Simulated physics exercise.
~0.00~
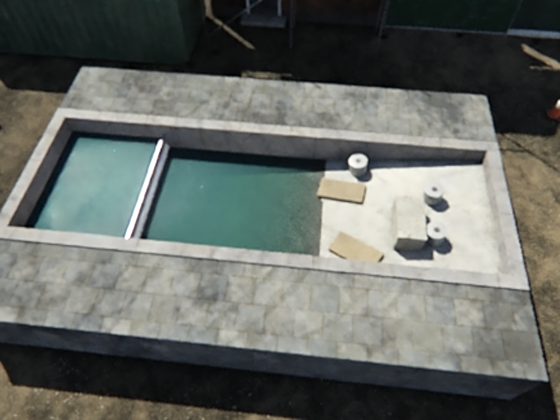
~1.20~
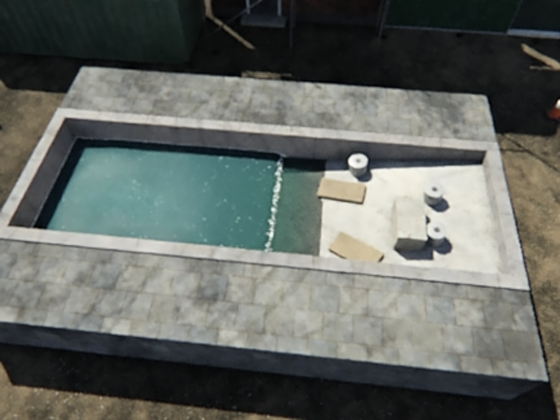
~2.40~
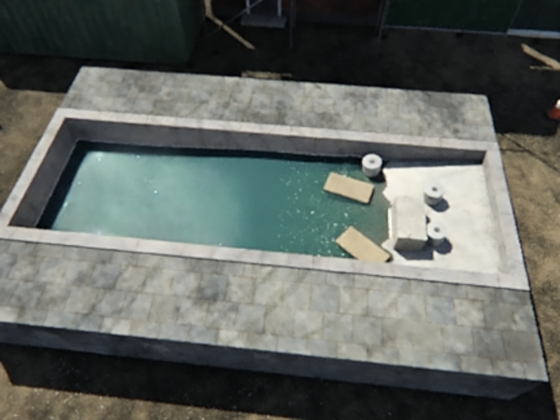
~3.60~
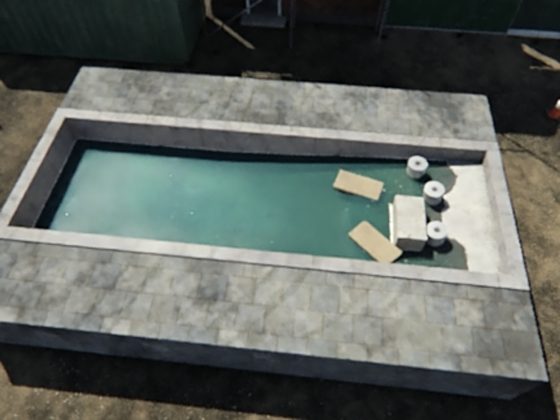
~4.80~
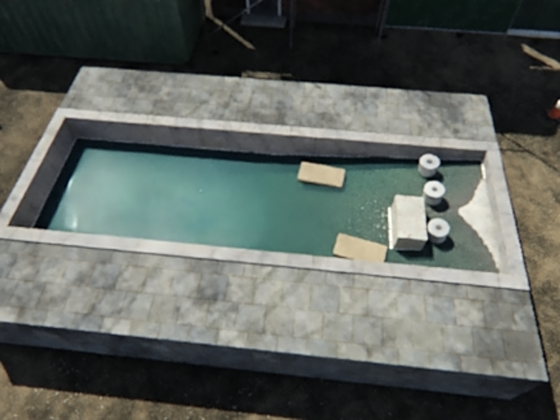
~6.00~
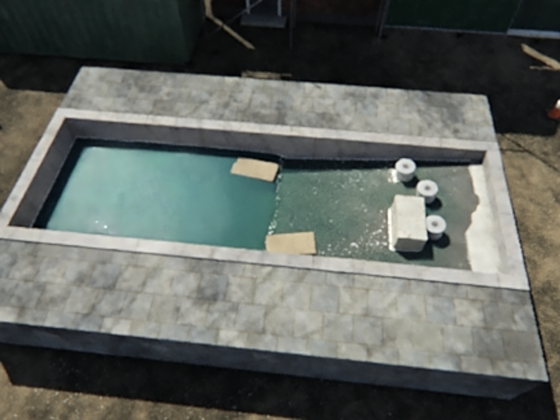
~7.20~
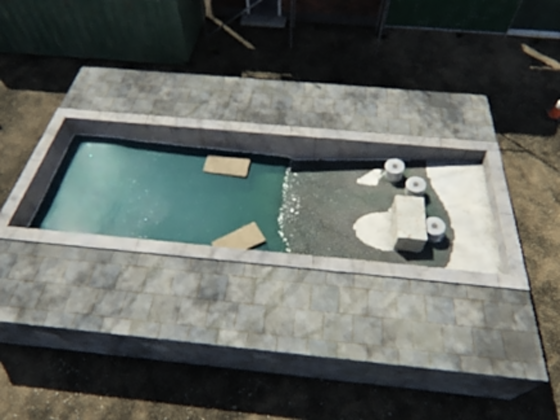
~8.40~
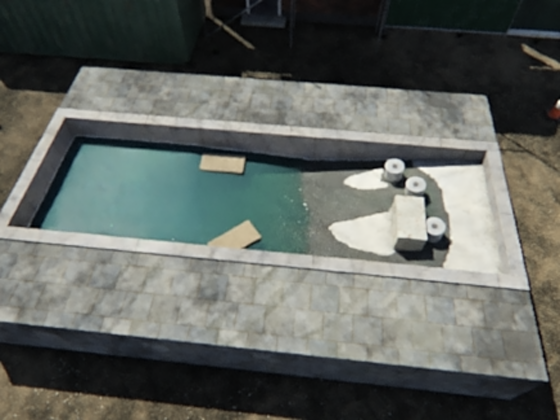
At first, a barrier holds back green water at the left of a stone-edged basin, while two tan boards, three white tubs and a pale block sit towards the right. The barrier disappears and a foamy wave runs right, reaching the boards and nudging them up the slope. The water then surrounds the block and tubs, carrying the uppermost tub right, and climbs almost to the far end as the boards start back left. As it drains back, the boards drift far left and two tubs shift slightly left. Finally, the boards float in calmer water, while the tubs rest near the unmoved block on the patchily wet ramp.
